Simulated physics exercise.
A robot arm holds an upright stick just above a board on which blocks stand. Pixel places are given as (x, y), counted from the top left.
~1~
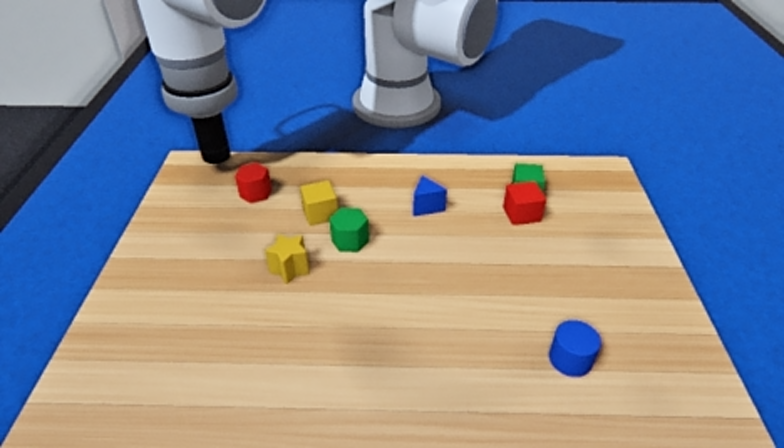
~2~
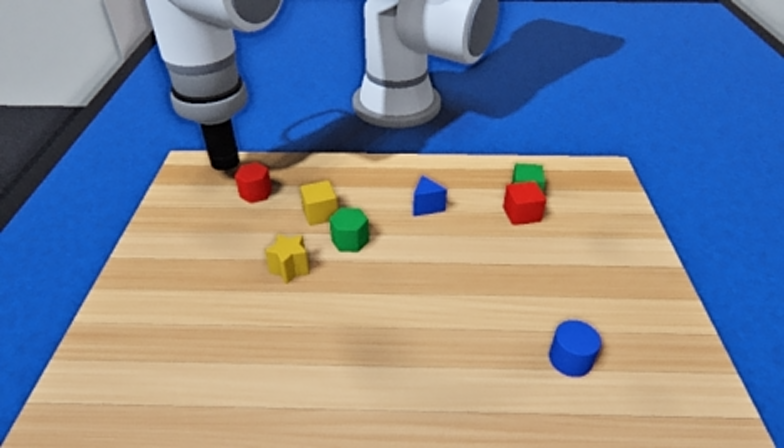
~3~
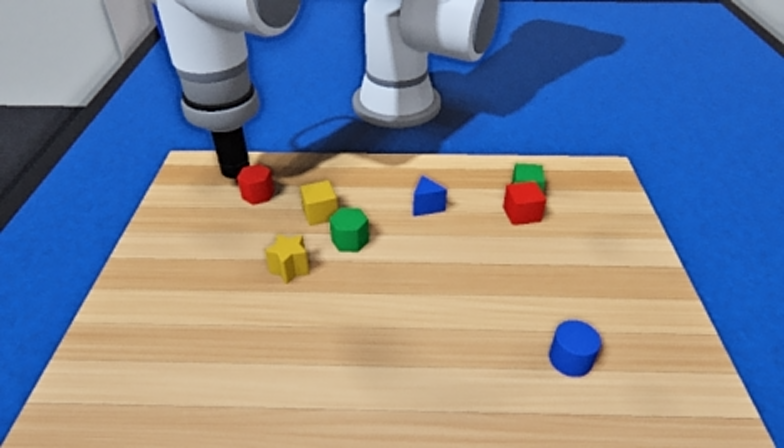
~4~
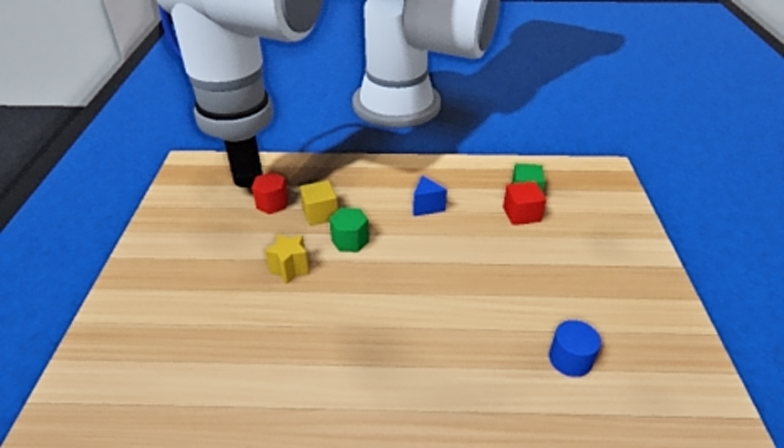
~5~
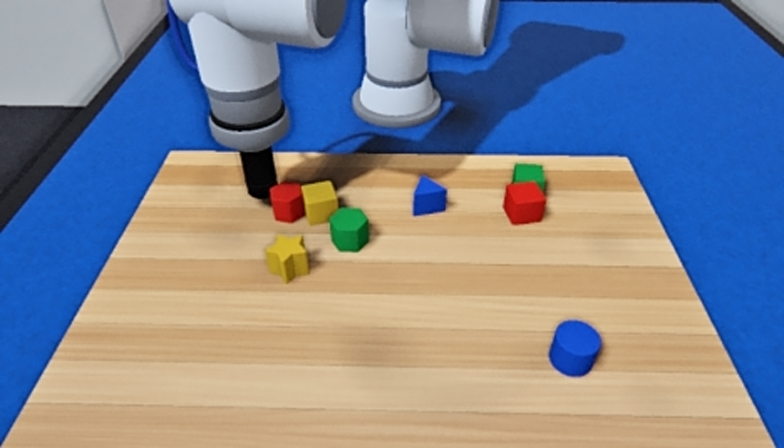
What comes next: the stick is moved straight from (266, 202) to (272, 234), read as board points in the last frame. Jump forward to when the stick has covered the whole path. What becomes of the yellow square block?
Well, the yellow square block shifts from its place.
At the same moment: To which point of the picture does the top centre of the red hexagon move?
Close to (302, 206).
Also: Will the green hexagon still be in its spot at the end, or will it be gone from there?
It is still on its spot.
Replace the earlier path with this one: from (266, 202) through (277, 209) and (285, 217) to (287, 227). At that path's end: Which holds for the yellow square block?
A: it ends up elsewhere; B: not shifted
(A)
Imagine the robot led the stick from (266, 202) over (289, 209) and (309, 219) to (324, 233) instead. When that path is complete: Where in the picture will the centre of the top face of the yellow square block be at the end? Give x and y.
When the path ends, it will be at (359, 195).
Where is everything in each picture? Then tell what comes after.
The first frame shows stick tip (217, 157); block tops, red hexagon (252, 171); yellow star (287, 246); yellow square block (318, 191); green hexagon (349, 218).
The second frame shows stick (226, 163); blocks unchanged.
The third frame shows stick (236, 171); red hexagon (254, 173).
The fourth frame shows stick (249, 180); red hexagon (269, 182).
The fifth frame shows stick (263, 191); red hexagon (286, 190); yellow star (287, 246); yellow square block (319, 191); green hexagon (349, 218).
What follows on the original path. Halfway along, stick (266, 206); red hexagon (294, 200), turned 35° anticlockwise; yellow square block (327, 192), turned 10° anticlockwise.
At the end, stick (270, 222); red hexagon (302, 206), turned 70° anticlockwise; yellow star in place; yellow square block (329, 192), turned 20° anticlockwise; green hexagon in place.
